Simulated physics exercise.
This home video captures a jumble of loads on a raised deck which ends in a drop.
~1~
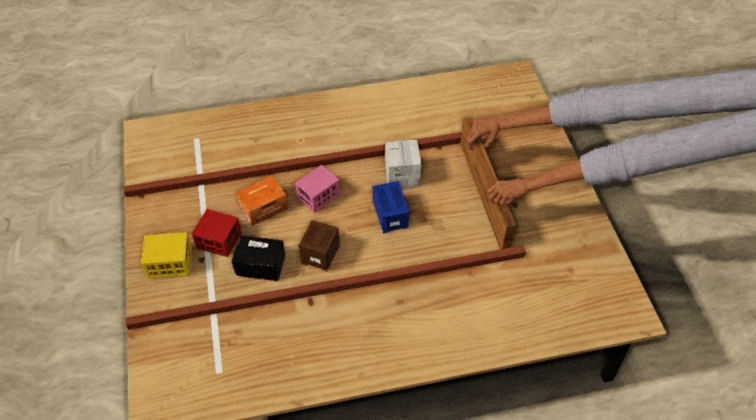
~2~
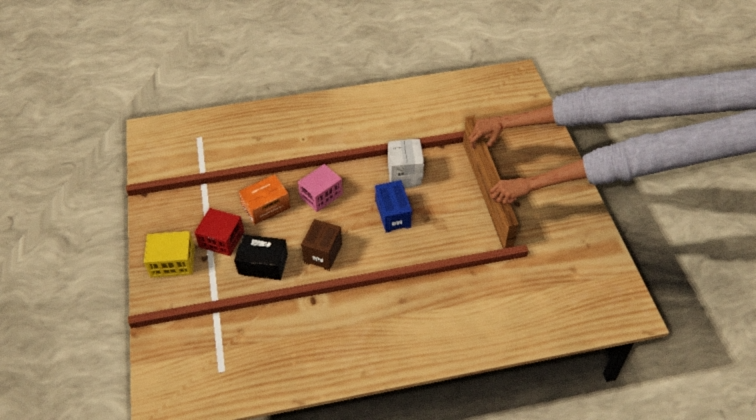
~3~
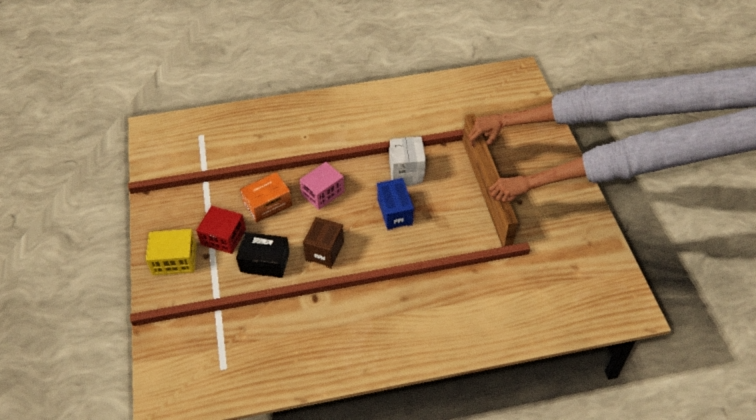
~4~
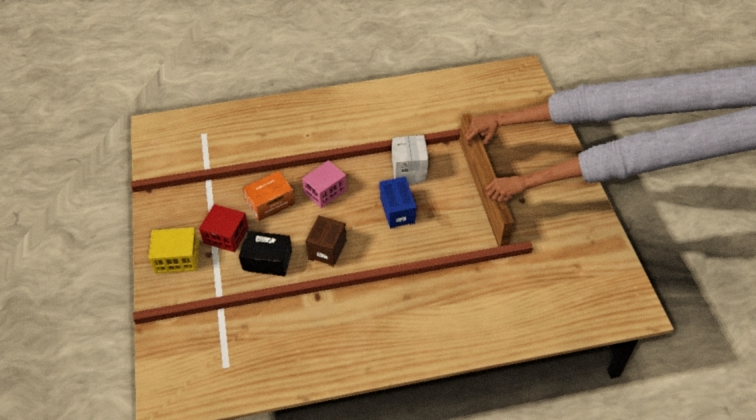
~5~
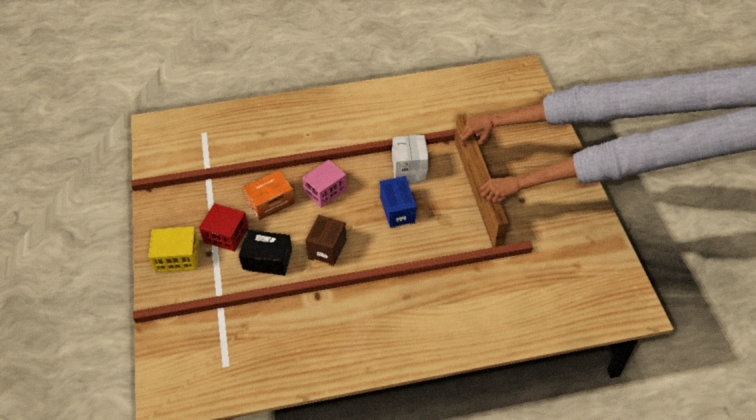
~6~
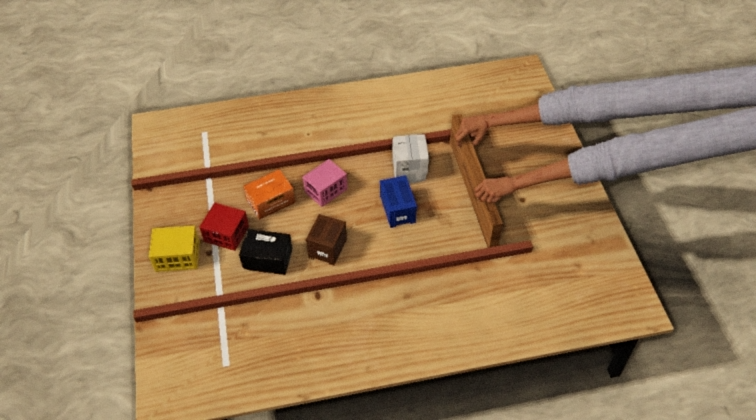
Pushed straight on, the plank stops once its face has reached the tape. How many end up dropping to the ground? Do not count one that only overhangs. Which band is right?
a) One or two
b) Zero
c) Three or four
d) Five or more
The answer is a.
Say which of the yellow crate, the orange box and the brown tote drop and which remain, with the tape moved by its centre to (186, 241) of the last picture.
Yellow crate goes down, orange box goes down, brown tote stays put.
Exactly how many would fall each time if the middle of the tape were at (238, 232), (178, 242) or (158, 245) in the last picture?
Try by try, 0, 5 and 5.
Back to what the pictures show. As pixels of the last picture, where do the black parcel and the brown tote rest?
The black parcel stops around (163, 273); the brown tote around (201, 269).
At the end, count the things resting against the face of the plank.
Number: 3.
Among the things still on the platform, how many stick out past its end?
I'd put it at 0.
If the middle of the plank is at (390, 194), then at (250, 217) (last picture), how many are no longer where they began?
At that stage 2; at the next, 8.
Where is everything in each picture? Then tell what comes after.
The first picture shows yellow crate (167, 256); red crate (217, 233); black parcel (259, 258); plank (486, 182); tape (207, 243).
The second picture shows red crate (220, 232); pink crate (321, 188).
The third picture shows black parcel (264, 255); blue tote (395, 204).
The fourth picture shows yellow crate (175, 250); orange box (269, 196).
The fifth picture shows red crate (224, 227); brown tote (327, 241).
The sixth picture shows yellow crate (175, 249); red crate (225, 226); black parcel (266, 252); plank (474, 180); tape (214, 236).
Soon after, none off yet; yellow crate at rest near (175, 249); red crate at rest near (225, 226); black parcel at rest near (266, 252).
After that, none off yet; yellow crate at rest near (175, 249); red crate at rest near (224, 227); black parcel displaced a little near (255, 254).
In the end, the number that fall off is one or two; gone, orange box and yellow crate.
